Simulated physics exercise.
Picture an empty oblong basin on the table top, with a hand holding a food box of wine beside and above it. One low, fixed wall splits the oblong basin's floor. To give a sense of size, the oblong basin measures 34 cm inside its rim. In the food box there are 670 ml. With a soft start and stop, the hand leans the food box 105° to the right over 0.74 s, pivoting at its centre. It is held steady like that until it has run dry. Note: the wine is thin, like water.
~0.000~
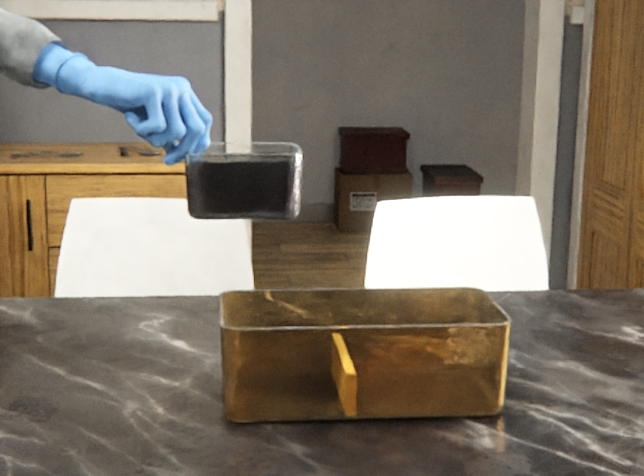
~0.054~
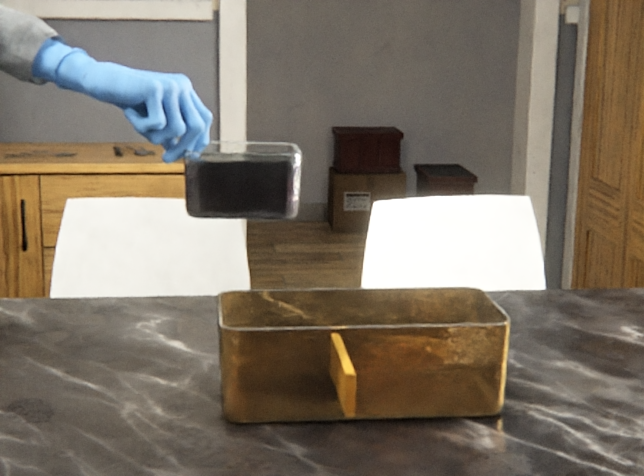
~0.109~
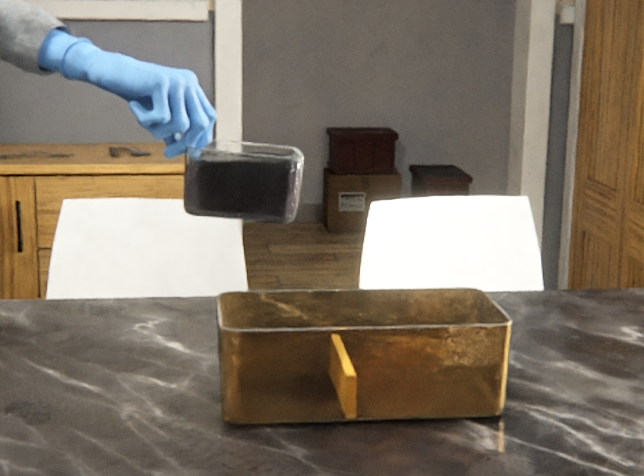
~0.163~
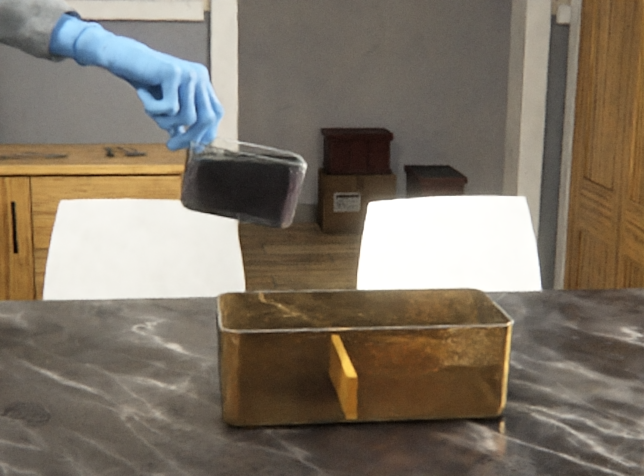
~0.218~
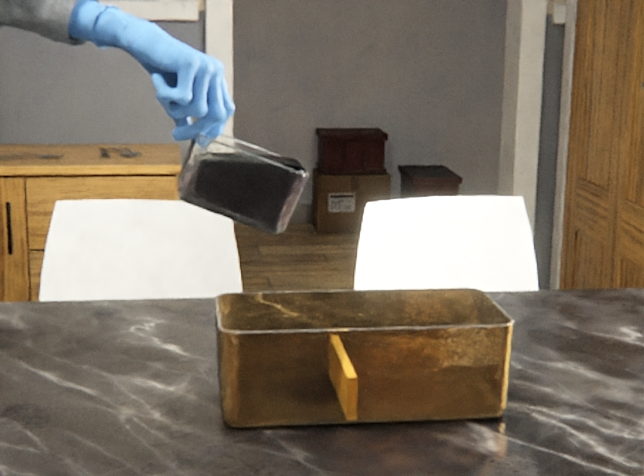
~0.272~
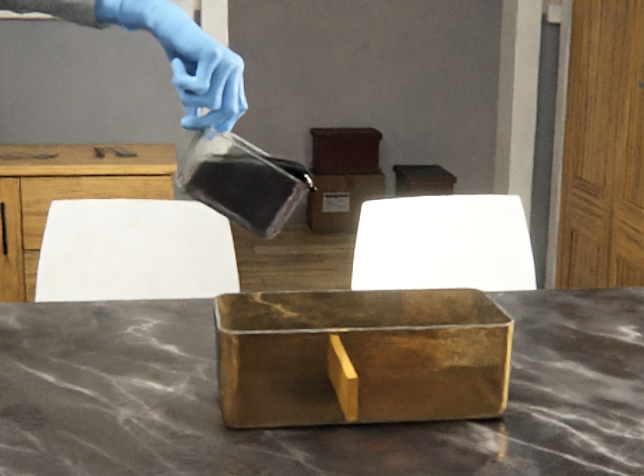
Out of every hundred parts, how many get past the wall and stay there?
About 68 out of 100.
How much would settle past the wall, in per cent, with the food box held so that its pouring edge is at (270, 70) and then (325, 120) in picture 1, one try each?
Roughly 60 per cent the first time and 90 per cent the second.
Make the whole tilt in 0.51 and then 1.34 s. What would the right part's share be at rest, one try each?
55 in a hundred, followed by 70 in a hundred.
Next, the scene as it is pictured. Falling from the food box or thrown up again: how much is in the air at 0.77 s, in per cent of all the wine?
It comes to some 7 percent of the total.
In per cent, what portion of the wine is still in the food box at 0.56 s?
26 %.
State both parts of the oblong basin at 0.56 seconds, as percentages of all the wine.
Roughly 2 sits left and 28 sits right.
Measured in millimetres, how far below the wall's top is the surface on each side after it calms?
Noted: Left near 44 mm, right near 38 mm.
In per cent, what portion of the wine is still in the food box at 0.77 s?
5 %.
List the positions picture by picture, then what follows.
In the first frame, tilt 0°; pouring edge (299, 150); surface from (188, 158) to (297, 158); the oblong basin's rim runs from (221, 310) to (497, 306); the wall's top is at (343, 354).
In the second frame, tilt 1°; pouring edge (298, 151); surface from (187, 157) to (296, 158).
In the third frame, tilt 6°; pouring edge (300, 155); surface from (188, 157) to (298, 159).
In the fourth frame, tilt 12°; pouring edge (302, 162); surface from (189, 157) to (300, 161).
In the fifth frame, tilt 21°; pouring edge (304, 171); surface from (188, 159) to (304, 165); 1 per cent is over the edge.
In the sixth frame, tilt 31°; pouring edge (304, 182); surface from (186, 159) to (304, 174); 6 per cent is over the edge.
Then, 0.56 s in, the tilt is 91° and 26 per cent is still to pour, 2 is left of the wall and 28 right of it.
Then, 0.77 s in, the tilt is 105° and 5 per cent is still to pour, 21 is left of the wall and 67 right of it.
Then, 1.00 s in, the tilt is 105° and 0 per cent is still to pour, 30 is left of the wall and 67 right of it.
Then, 1.24 s in, the tilt is 105° and 0 per cent is still to pour, 31 is left of the wall and 68 right of it.
Finally, 31 per cent lies left of the wall, 68 right of it and 1 outside.
